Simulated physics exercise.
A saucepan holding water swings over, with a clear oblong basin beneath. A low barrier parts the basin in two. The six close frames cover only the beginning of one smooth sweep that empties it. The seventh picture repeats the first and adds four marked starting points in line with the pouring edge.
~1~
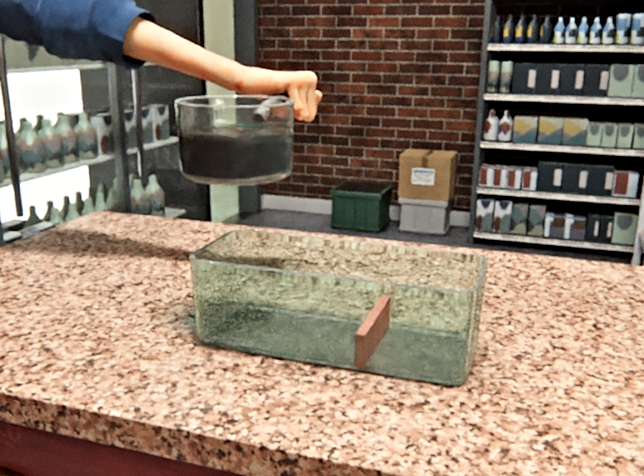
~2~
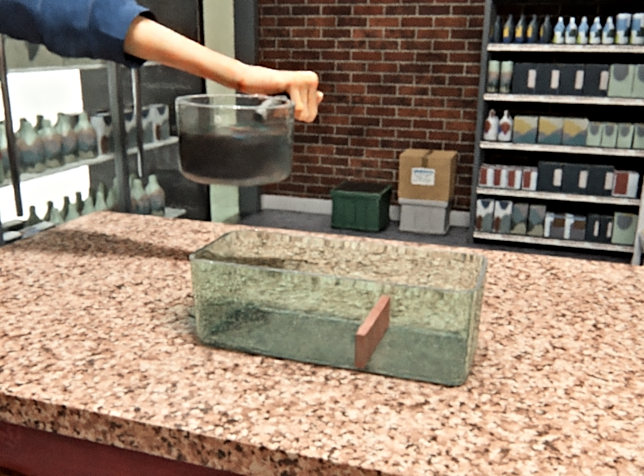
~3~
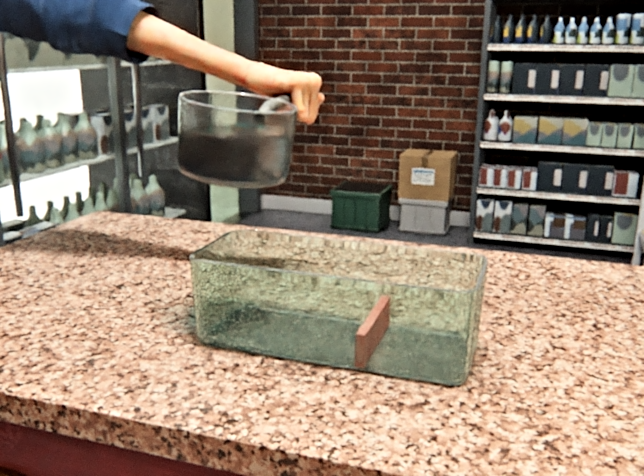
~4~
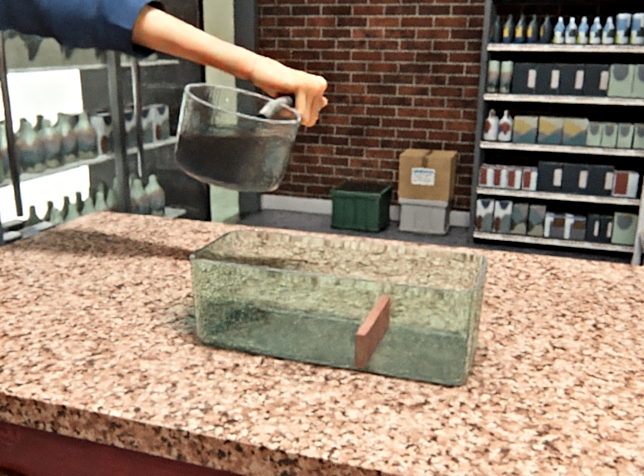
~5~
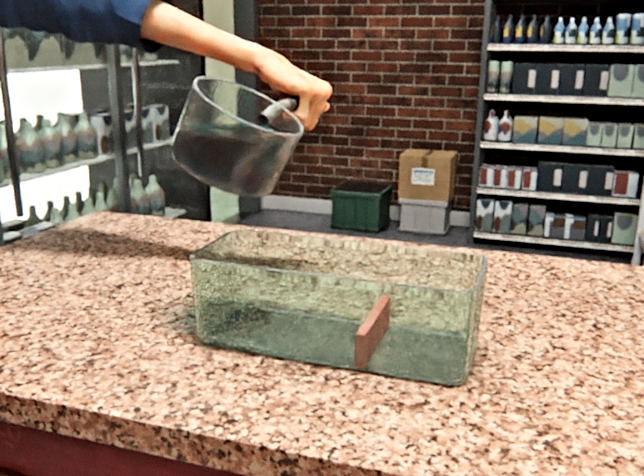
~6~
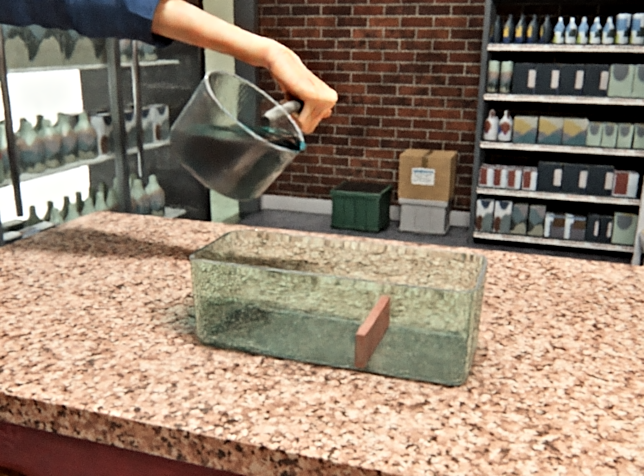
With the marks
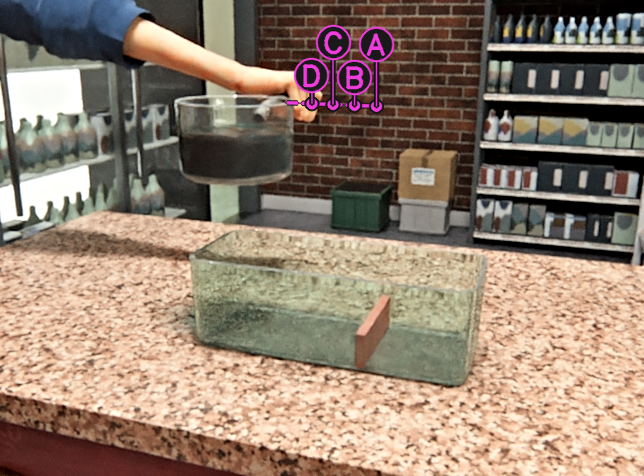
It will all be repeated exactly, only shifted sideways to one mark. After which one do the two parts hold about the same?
Choose C.
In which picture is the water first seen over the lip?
In picture 6.
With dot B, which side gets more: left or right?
The right side.
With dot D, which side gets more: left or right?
The left side.
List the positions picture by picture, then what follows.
Upright, lip at (287, 102); basin from (199, 340) to (468, 383); top of the wall at (375, 313); nothing has left yet, in the first frame.
Upright, lip at (289, 104); nothing has left yet, in the second frame.
Tipped about 7°, lip at (291, 110); nothing has left yet, in the third frame.
Tipped about 16°, lip at (295, 120); nothing has left yet, in the fourth frame.
Tipped about 27°, lip at (298, 133); nothing has left yet, in the fifth frame.
Tipped about 40°, lip at (298, 148); water is over the lip, down to (298, 148), in the sixth frame.
On the marked copy, A at (376, 106); B at (354, 105); C at (333, 104); D at (311, 103).
With A, about 11 % ends left of the wall and 88 % right of it.
With B, about 16 % ends left of the wall and 83 % right of it.
With C, about 44 % ends left of the wall and 56 % right of it.
With D, about 75 % ends left of the wall and 24 % right of it.
